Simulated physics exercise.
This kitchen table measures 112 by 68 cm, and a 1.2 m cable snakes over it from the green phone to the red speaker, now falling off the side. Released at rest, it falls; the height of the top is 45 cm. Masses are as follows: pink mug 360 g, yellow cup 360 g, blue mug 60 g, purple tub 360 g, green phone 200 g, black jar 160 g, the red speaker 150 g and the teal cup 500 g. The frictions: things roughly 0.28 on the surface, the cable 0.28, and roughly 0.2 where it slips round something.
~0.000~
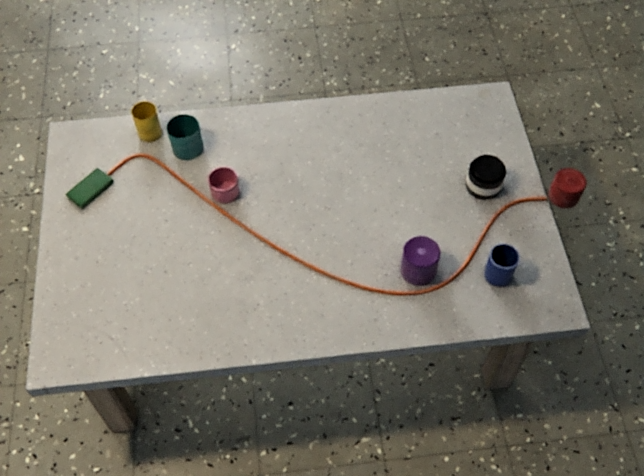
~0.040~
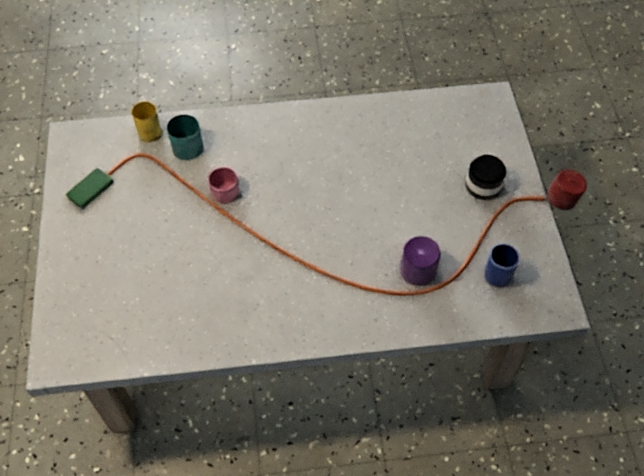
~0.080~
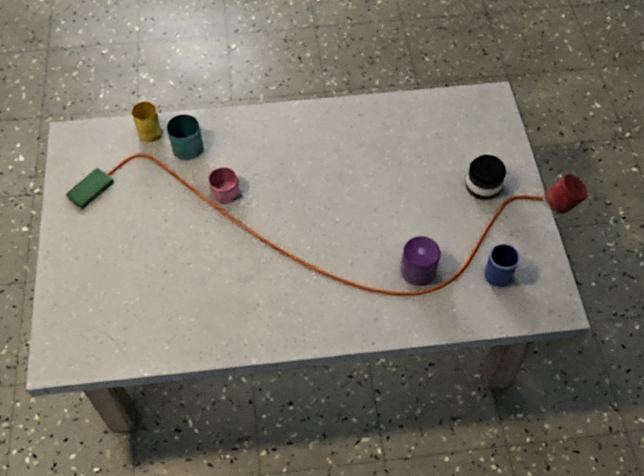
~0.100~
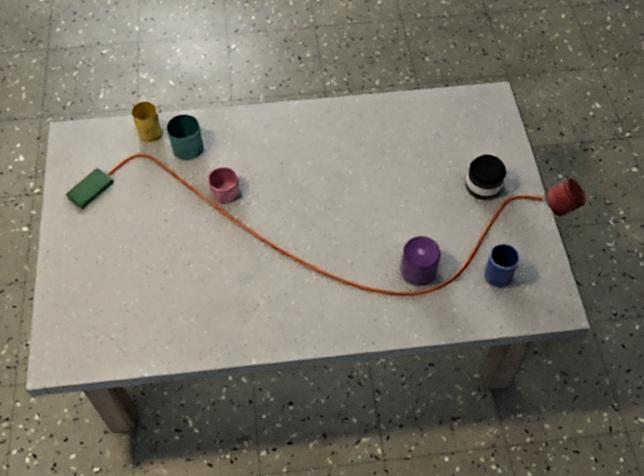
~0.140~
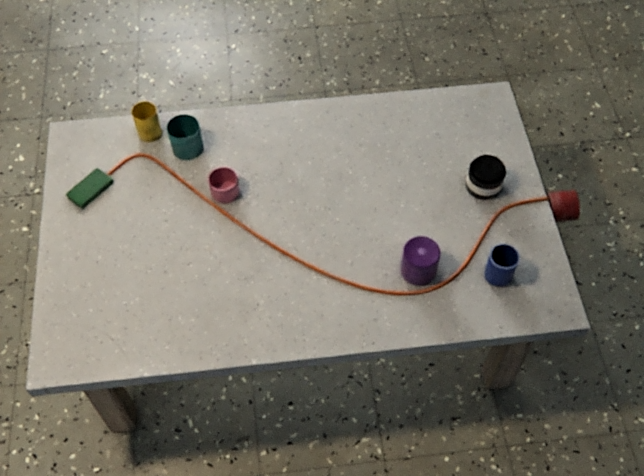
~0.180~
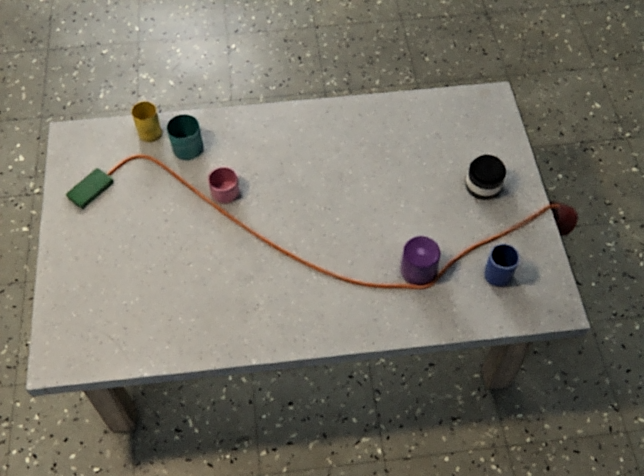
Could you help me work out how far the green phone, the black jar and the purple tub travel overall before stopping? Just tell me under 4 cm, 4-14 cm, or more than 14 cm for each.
In the end honestly the green phone finishes nowhere near its start. Honestly the black jar finishes right next to its start. Honestly the purple tub finishes right next to its start.
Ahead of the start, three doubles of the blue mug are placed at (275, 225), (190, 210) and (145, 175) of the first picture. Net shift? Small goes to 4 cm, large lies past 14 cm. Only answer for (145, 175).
At that spot the shift is big.
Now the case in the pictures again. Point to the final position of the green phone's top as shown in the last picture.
It stops around pixel (175, 220).
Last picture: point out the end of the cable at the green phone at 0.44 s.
Pixel estimate: (138, 219).
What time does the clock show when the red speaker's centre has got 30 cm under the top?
Roughly 0.42 s.
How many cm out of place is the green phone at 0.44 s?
Approx. shift - green phone 10 cm.
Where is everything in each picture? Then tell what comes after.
Green phone (89, 186); black jar (489, 166); purple tub (422, 251); cable runs through (501, 210) (324, 273) (234, 220) (154, 159), in the first frame.
Red speaker (571, 181); cable runs through (501, 210) (324, 273) (154, 159), in the second frame.
Red speaker (566, 194); cable runs through (500, 210) (324, 273) (154, 159), in the third frame.
Red speaker (565, 197); cable runs through (500, 210) (324, 273) (154, 159), in the fourth frame.
Red speaker (563, 206); cable runs through (502, 210) (324, 273) (154, 159), in the fifth frame.
Green phone (89, 186); black jar (489, 166); purple tub (422, 251); cable runs through (527, 221) (327, 272) (235, 220) (155, 160), in the sixth frame.
After 0.4 s, the cable's tail end at (138, 219); green phone 9 cm off its start, purple tub 1 cm off its start, red speaker over the edge.
After 0.7 s, the cable's tail end at (192, 230); green phone 21 cm off its start, purple tub 1 cm off its start, red speaker over the edge.
After 0.9 s, the cable's tail end at (197, 231); green phone 22 cm off its start at (175, 220), purple tub 1 cm off its start at (423, 247), red speaker over the edge.
After 1.2 s, the cable's tail end at (197, 231); green phone 22 cm off its start, purple tub 1 cm off its start, red speaker over the edge.
After 2.4 s, the cable's tail end at (197, 231); green phone 22 cm off its start at (175, 220), purple tub 1 cm off its start at (423, 247), black jar 0 cm off its start at (489, 167), red speaker over the edge.
